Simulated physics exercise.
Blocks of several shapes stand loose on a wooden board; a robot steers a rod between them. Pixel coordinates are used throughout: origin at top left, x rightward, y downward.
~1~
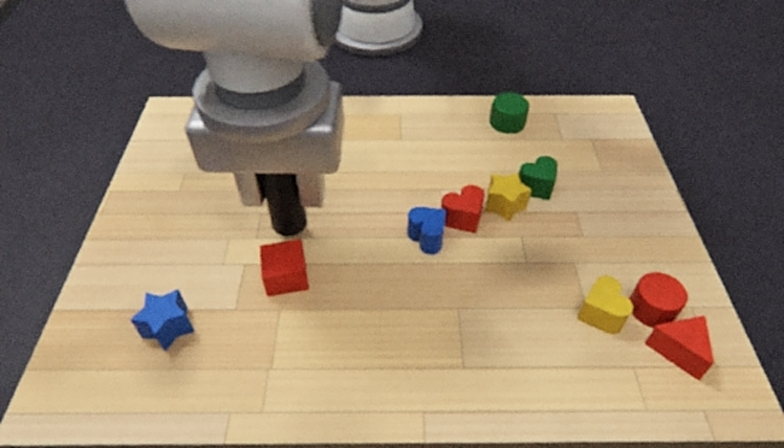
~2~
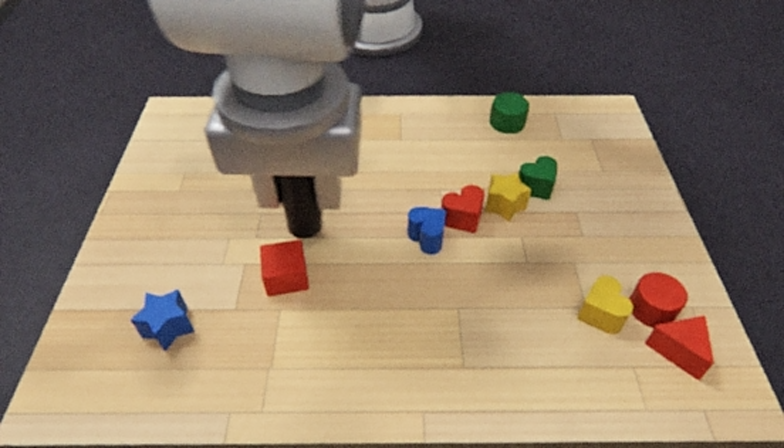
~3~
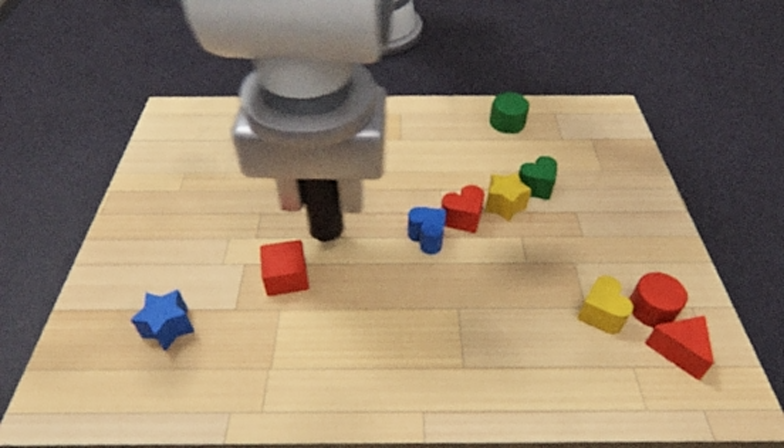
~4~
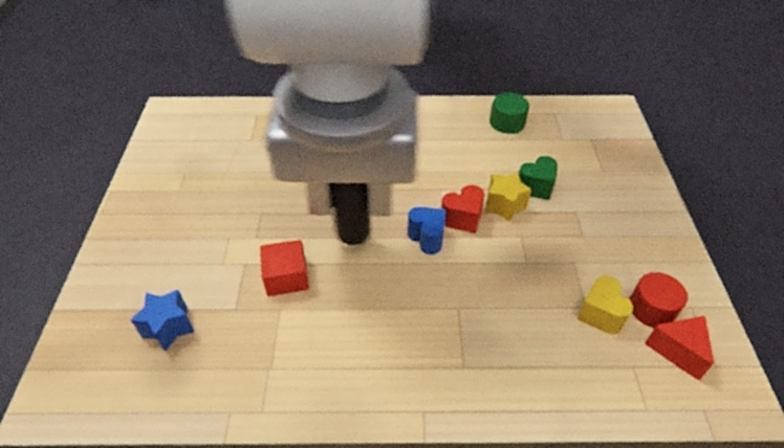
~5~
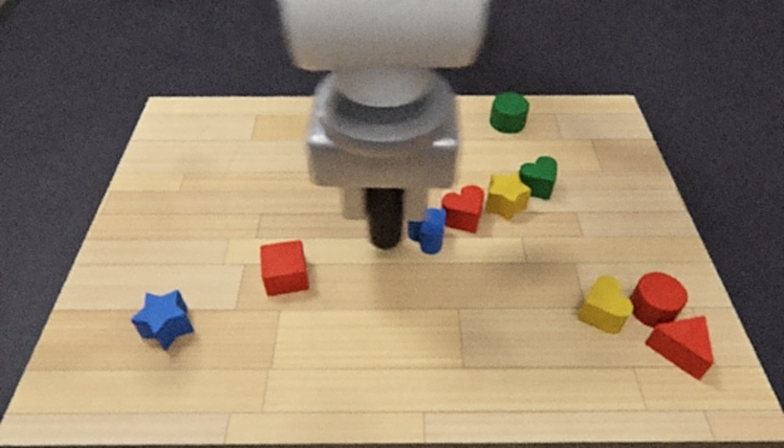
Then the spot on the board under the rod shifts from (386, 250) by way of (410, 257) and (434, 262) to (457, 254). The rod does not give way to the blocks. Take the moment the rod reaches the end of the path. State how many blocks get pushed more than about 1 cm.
One block moves.
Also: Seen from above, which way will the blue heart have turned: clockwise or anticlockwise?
From the top, the block rotates counterclockwise.
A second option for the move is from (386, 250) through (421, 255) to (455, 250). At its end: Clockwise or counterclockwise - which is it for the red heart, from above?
I'd predict that, seen from above, the red heart rotates clockwise.
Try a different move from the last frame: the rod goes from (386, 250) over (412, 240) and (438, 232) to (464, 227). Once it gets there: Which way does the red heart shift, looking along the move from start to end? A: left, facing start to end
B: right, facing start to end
Answer: A.
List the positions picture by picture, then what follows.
Tip of the rod at (290, 224), middles of tops, blue heart at (429, 218), red heart at (466, 198), yellow star at (508, 185), in the first picture.
Rod at (306, 226), nothing pushed, in the second picture.
Rod at (327, 229), nothing pushed, in the third picture.
Rod at (353, 232), nothing pushed, in the fourth picture.
Rod at (386, 237), blue heart at (429, 218), red heart at (466, 198), yellow star at (508, 185), in the fifth picture.
On the path given first. Halfway along, rod at (422, 248); blue heart at (435, 219), turned 25° anticlockwise.
At the end, rod at (459, 241); blue heart at (444, 213), turned 80° anticlockwise; red heart at (466, 194), turned 15° clockwise; yellow star unmoved.
